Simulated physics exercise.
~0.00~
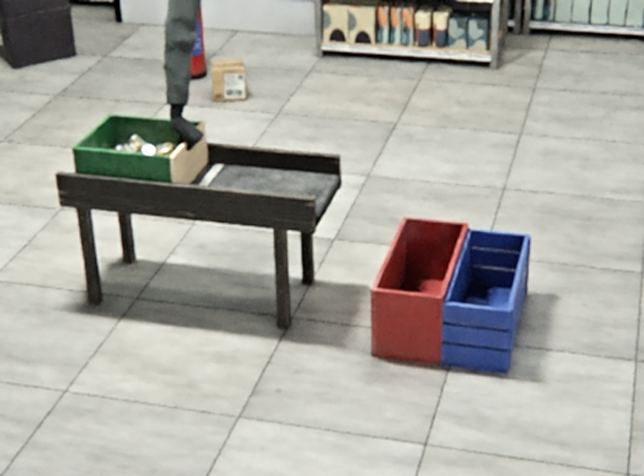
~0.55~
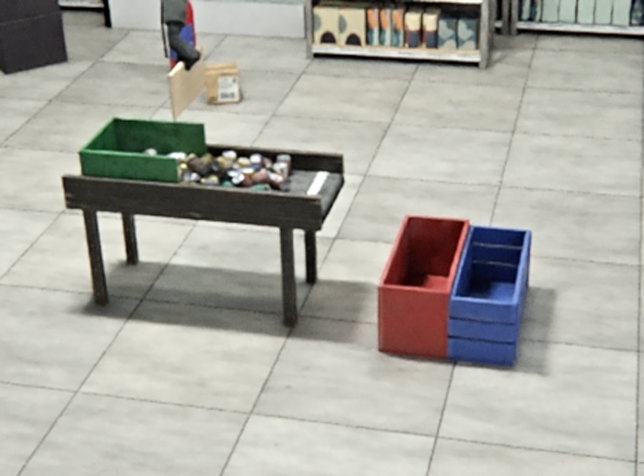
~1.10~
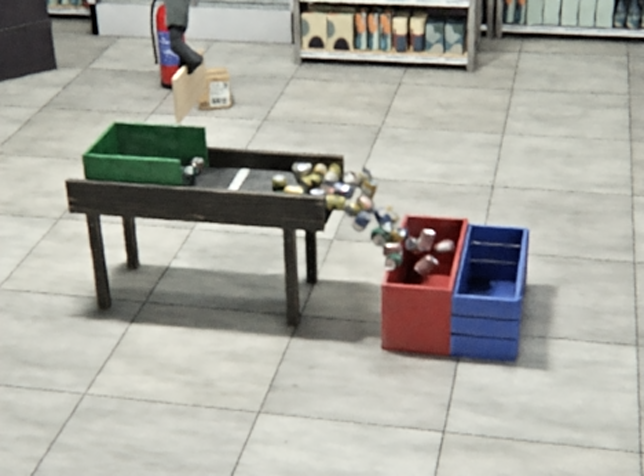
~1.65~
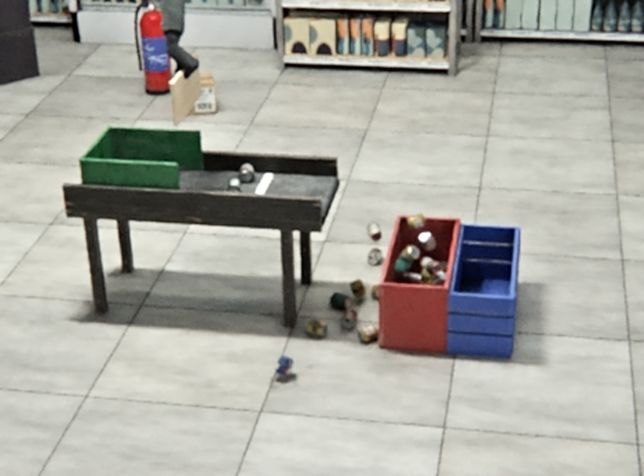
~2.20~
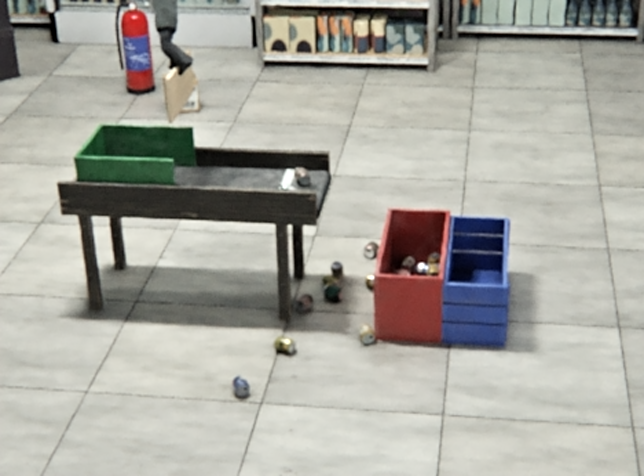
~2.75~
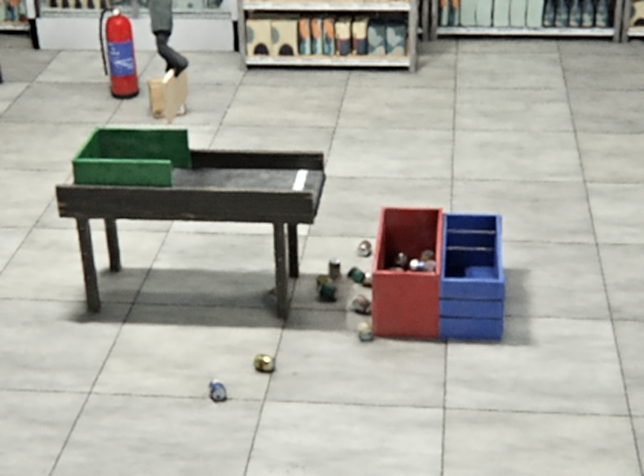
The footage shows a gate lifting from a green pen of mini cans on a dark table, after which a striped belt carries them right and off the end, many dropping into a red bin beside an empty blue tub while others scatter on the floor short of it.
